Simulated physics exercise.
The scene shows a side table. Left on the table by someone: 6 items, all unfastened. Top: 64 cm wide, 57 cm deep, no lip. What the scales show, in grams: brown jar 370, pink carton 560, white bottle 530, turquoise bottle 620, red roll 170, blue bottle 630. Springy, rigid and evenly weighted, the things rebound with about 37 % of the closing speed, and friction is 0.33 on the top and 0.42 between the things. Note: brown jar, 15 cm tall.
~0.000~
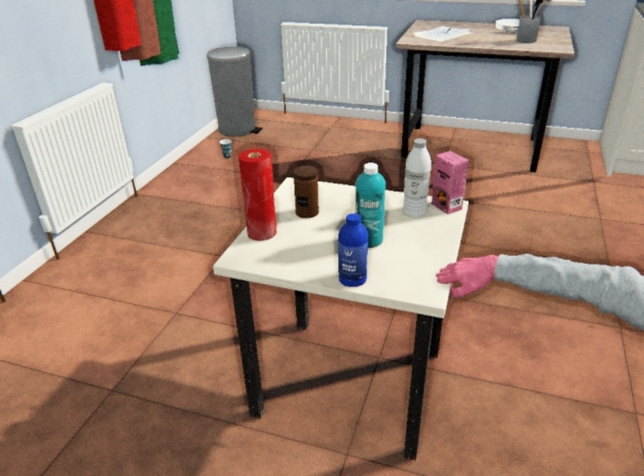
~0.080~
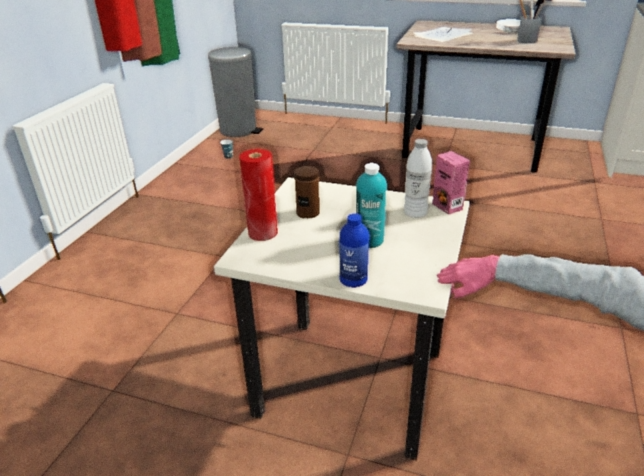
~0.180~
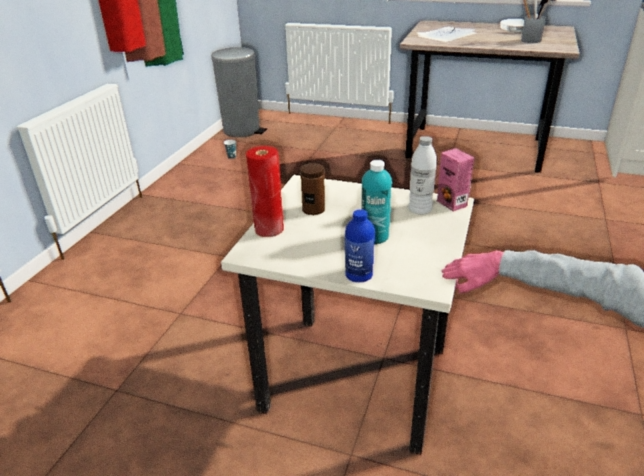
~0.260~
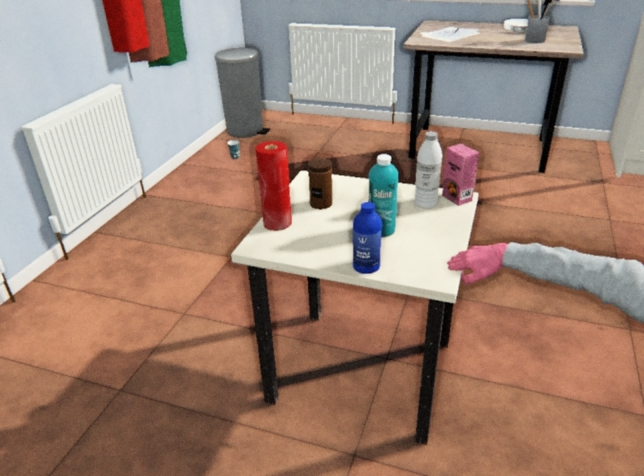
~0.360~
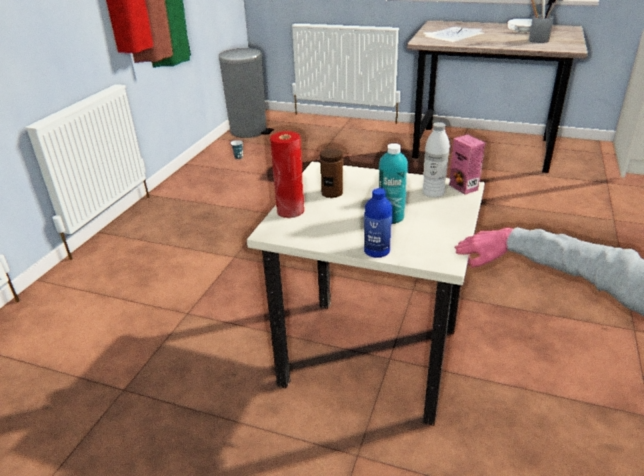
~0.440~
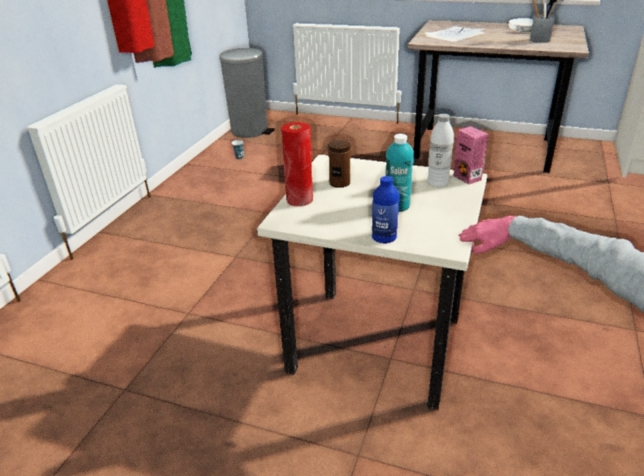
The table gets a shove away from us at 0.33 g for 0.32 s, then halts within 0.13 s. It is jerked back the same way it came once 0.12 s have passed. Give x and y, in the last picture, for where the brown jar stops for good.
It stops near (328, 179) in the last picture.
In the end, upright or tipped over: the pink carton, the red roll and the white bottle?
Final state - pink carton: Goes over; red roll: Goes over; white bottle: Goes over.
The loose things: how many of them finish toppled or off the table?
That makes 3.
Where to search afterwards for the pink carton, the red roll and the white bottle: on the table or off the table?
Once it all settles, the pink carton leaves its surface, the red roll stays on its surface and the white bottle leaves its surface.
Around 0.74 s, table 21 cm from its start; pink carton and white bottle now off the table; brown jar shifted 11 cm near (349, 152); red roll at 24° to upright.
Around 1.04 s, table 1 cm from its start; brown jar shifted 15 cm near (334, 172); red roll on its side; blue bottle shifted 15 cm.
Finally (1.7 s), off the table, pink carton and white bottle; on their side or leaning hard on the table, red roll; not toppled but over 5 cm from the start, brown jar, turquoise bottle and blue bottle. Final places as that camera would see them, brown jar near (328, 179).
